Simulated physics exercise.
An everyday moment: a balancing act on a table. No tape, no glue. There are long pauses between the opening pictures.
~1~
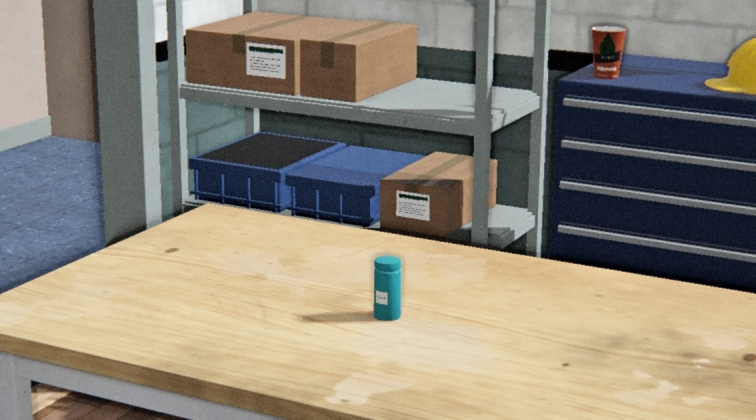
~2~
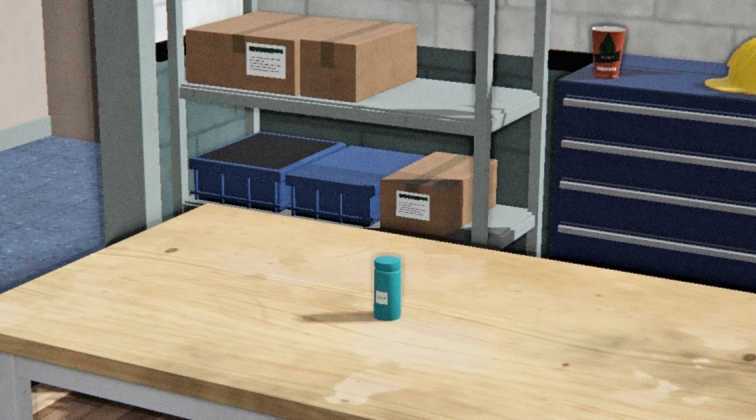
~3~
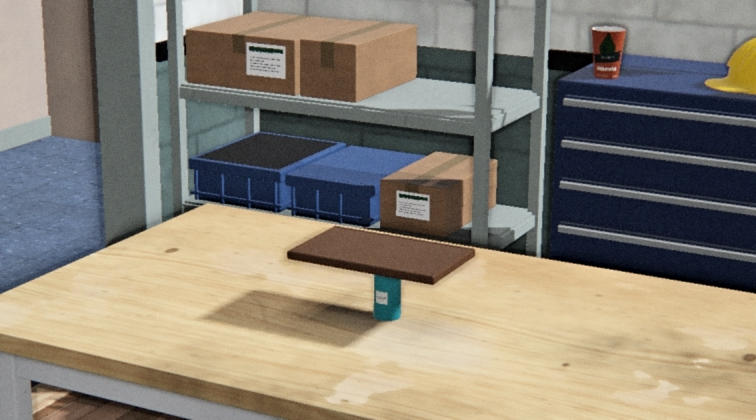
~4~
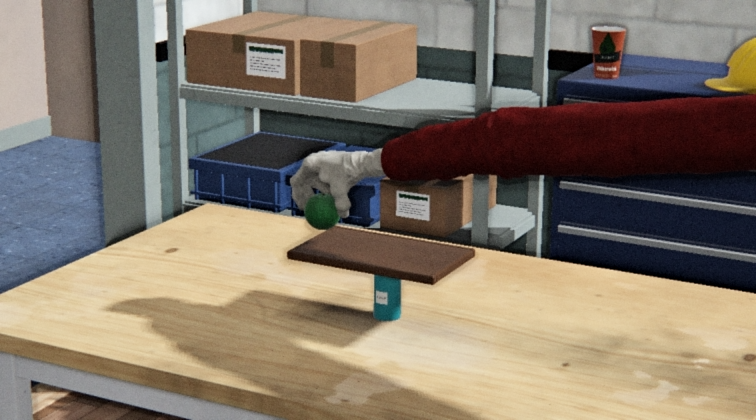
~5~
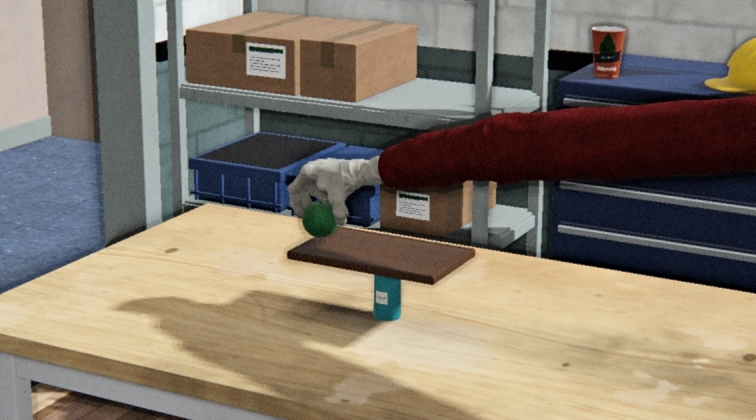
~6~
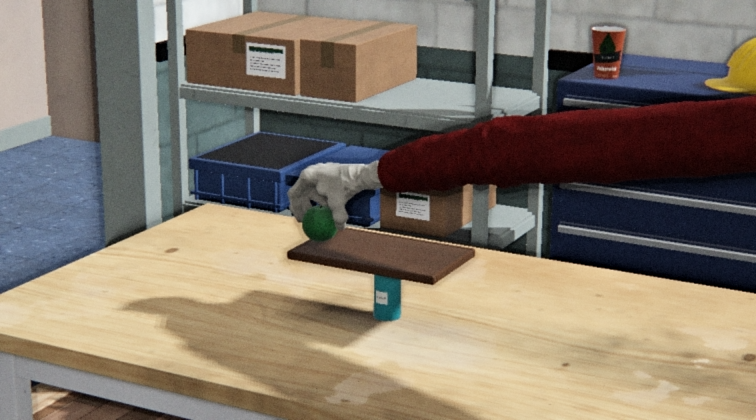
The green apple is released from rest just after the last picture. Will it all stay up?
As it turns out, it comes apart.
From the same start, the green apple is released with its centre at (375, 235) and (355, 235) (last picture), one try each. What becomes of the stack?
First, it stays up; second, it gives way.
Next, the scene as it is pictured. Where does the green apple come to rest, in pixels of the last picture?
Around (302, 286).
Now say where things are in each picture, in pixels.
In the first picture, the last thing is not in view yet; turquoise shaker (388, 288).
In the second picture, the last thing is not in view yet; turquoise shaker (388, 288).
In the third picture, the last thing is not in view yet; turquoise shaker (388, 288).
In the fourth picture, still above its spot; green apple (322, 211); turquoise shaker (388, 288).
In the fifth picture, still above its spot; green apple (320, 219); turquoise shaker (388, 288).
In the sixth picture, in place under the hand; green apple (320, 223); turquoise shaker (388, 288).
Then, 0.30 s on from there, green apple now fallen; brown lid turned 33° from how it was put.
Then, 0.60 s on from there, brown lid turned 43° from how it was put; turquoise shaker turned 14° from how it was put.
Then, 0.70 s on from there, brown lid now fallen; turquoise shaker turned 44° from how it was put.
Then, 0.90 s on from there, turquoise shaker now fallen.
In the end, fallen, green apple, turquoise shaker and brown lid. At the end, from the last picture's camera, green apple near (302, 286). The stack gives way.
